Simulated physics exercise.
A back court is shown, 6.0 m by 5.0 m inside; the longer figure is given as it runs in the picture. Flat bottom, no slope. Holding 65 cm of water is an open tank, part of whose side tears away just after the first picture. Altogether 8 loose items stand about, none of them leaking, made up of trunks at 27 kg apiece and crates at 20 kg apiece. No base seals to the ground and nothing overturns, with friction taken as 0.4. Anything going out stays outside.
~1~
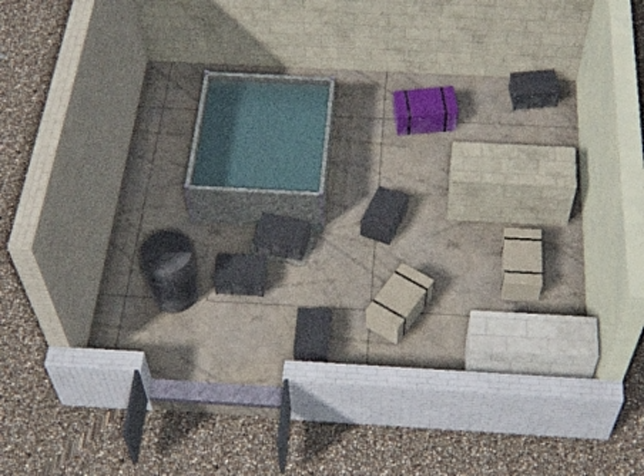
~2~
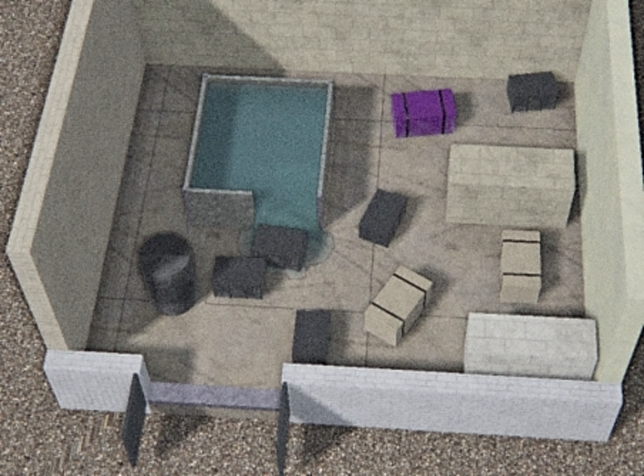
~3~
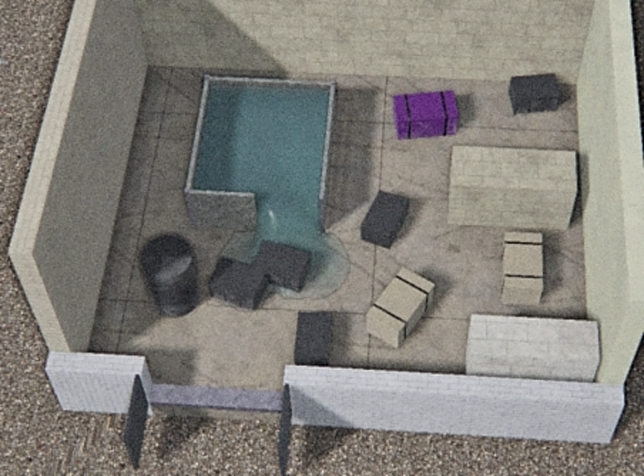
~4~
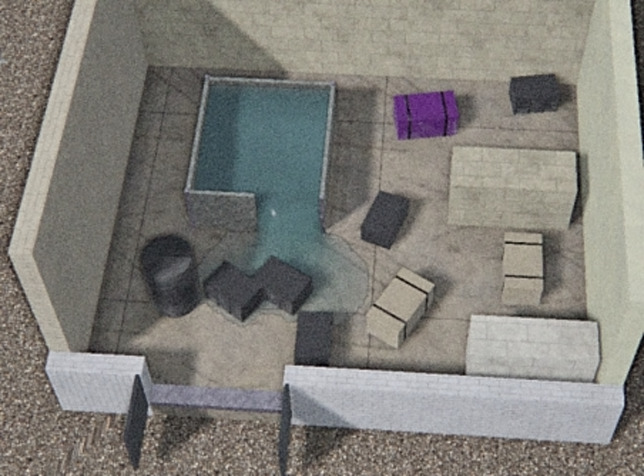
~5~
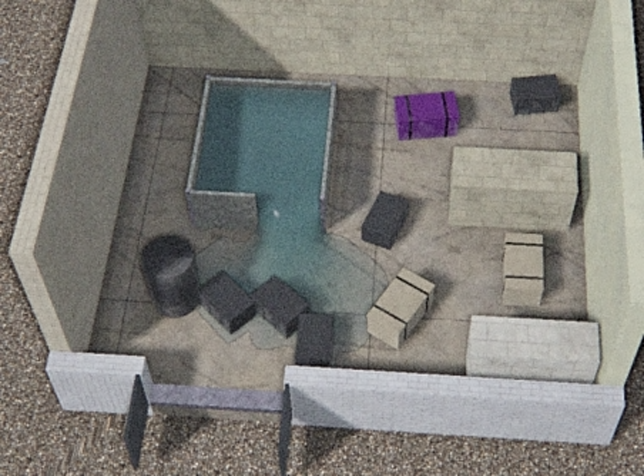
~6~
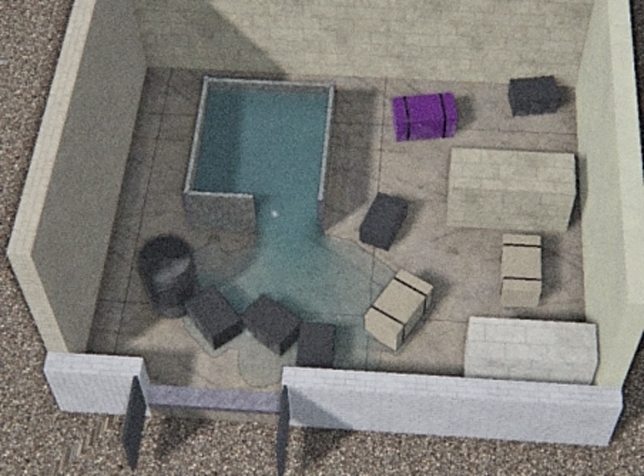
Walled back court with water pouring from a tank's broken side, spreading over the floor and pushing dark crates toward the front wall.
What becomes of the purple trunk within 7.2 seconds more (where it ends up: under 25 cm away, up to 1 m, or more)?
My guess: The purple trunk is left almost unmoved.
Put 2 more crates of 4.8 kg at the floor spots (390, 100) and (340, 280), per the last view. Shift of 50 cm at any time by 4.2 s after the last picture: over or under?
In sequence: Within it, then beyond it.
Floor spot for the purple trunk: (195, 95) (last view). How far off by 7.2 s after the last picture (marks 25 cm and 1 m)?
Observed: Object is barely disturbed.
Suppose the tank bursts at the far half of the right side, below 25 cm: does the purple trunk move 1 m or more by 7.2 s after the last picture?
Well, the purple trunk goes a long way then.
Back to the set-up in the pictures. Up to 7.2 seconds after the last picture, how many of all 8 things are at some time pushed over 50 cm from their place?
Total: 4.
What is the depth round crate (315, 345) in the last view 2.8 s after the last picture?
Depth: Near 17 cm.
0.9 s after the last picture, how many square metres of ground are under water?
Wet area: Approx. 11.5 m2.
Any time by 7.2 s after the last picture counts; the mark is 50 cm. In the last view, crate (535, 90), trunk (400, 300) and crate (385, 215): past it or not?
In sequence - stayed below the line; crossed the line; stayed below the line.
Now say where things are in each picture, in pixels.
The first picture shows the purple trunk at (426, 101) rests on the ground; 3.0 m2 under water; 0 of 8 have shifted.
The second picture shows the purple trunk at (424, 104) rests on the ground; water covers 3.3 m2; 1 of 8 have shifted.
The third picture shows the purple trunk at (426, 106), on the bottom; water covers 4.1 m2; 2 of 8 have shifted.
The fourth picture shows the purple trunk at (426, 106) rests on the ground; 5.0 m2 under water; 2 of 8 have shifted.
The fifth picture shows the purple trunk at (427, 107) rests on the ground; water covers 5.8 m2; 2 of 8 have shifted.
The sixth picture shows the purple trunk at (425, 108), on the bottom; water covers 6.6 m2; 3 of 8 have shifted.
Then, 0.9 s after the last picture the purple trunk is near (425, 108), 0.0 m from its start, aground; 1 of 8 are out; 1 afloat.
Then, 2.8 s after the last picture the purple trunk is near (425, 108), 0.0 m from its start, aground; 1 of 8 are out; 1 afloat.
Then, 4.8 s after the last picture the purple trunk is near (425, 108), 0.0 m from its start, aground; 1 of 8 are out; 2 afloat.
Then, 7.2 s after the last picture the purple trunk is near (425, 108), 0.0 m from its start, aground; 1 of 8 are out; 3 afloat.
